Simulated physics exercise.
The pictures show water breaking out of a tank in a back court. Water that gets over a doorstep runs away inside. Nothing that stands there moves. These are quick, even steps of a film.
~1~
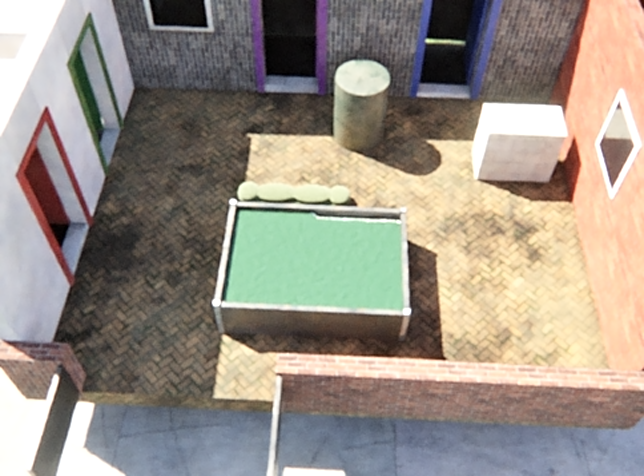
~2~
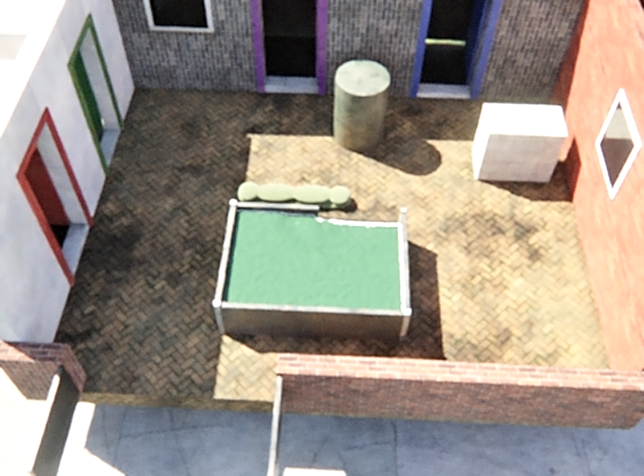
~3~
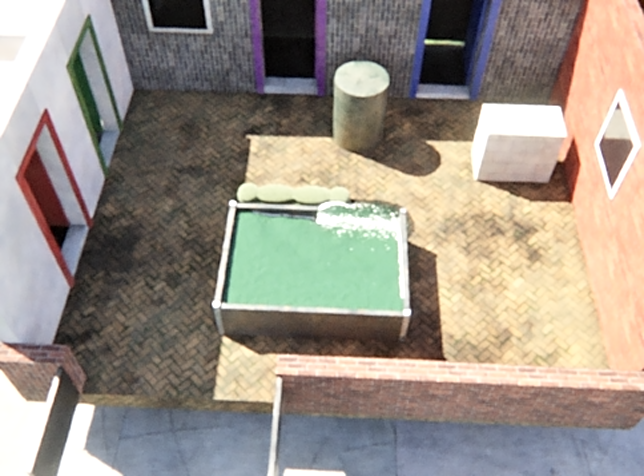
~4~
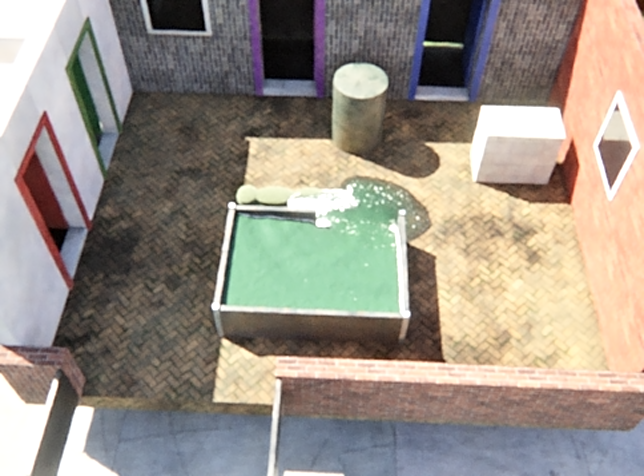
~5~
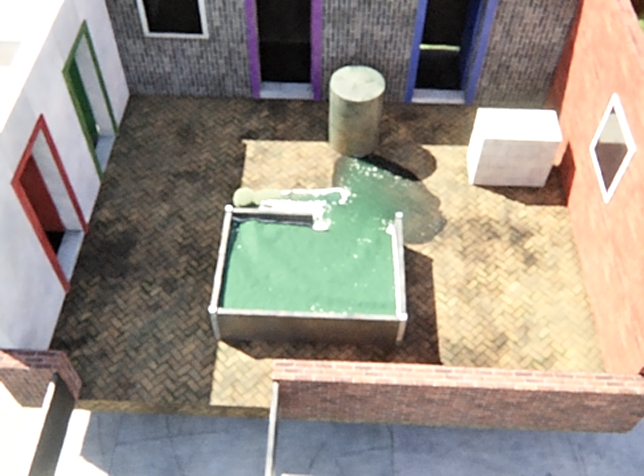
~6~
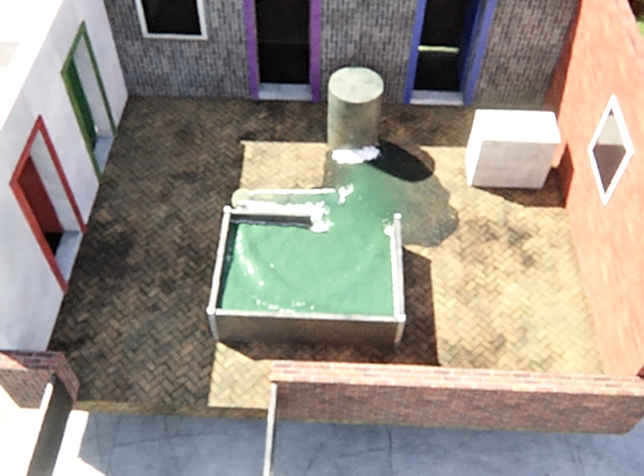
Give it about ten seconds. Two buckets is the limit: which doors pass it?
One by one: The blue door takes more than that; the purple door stays under that; the red door stays under that; the green door takes more than that.
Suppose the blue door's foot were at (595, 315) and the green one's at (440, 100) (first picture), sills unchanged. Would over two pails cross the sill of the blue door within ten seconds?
One by one: The blue door lets less in.
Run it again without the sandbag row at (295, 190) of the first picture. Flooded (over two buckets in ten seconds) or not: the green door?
Green floods.
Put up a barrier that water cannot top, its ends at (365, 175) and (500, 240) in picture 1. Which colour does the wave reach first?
That is the door marked purple.
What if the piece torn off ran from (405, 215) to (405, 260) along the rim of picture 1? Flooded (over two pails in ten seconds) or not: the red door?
My reading: The red door lets less in.
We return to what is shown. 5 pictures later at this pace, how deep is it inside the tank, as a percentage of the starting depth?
Near 68 in a hundred.
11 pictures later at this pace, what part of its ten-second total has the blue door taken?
Some 20 per cent.
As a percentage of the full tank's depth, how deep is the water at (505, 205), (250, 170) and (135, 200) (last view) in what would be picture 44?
About 8, 2 and 10 per cent.
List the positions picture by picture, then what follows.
In the first frame, still water in the water tank at (315, 259).
In the second frame, the front is at a hidden place, out from the gap on the water tank's far side.
In the third frame, the front is at a hidden place, out from the gap on the water tank's far side.
In the fourth frame, water pours out on the water tank's far side and has run to (388, 185).
In the fifth frame, the front is at (373, 159), out from the gap on the water tank's far side.
In the sixth frame, the front is at (386, 145), out from the gap on the water tank's far side.
A moment on, water covers 25 % of the floor; the blue door wet at the sill, nothing in, the purple door not reached, the red door not reached, the green door not reached.
Next, water covers 35 % of the floor; the blue door over two buckets in, the purple door wet at the sill, nothing in, the red door wet at the sill, nothing in, the green door not reached.
Then, water covers 60 % of the floor; the blue door far over two buckets in, the purple door wet at the sill, nothing in, the red door wet at the sill, nothing in, the green door wet at the sill, nothing in.
Later, water covers 75 % of the floor; the blue door far over two buckets in, the purple door wet at the sill, nothing in, the red door wet at the sill, nothing in, the green door over two buckets in.
In the end, water covers 95 % of the floor; the blue door far over two buckets in, the purple door wet at the sill, nothing in, the red door wet at the sill, nothing in, the green door over two buckets in.
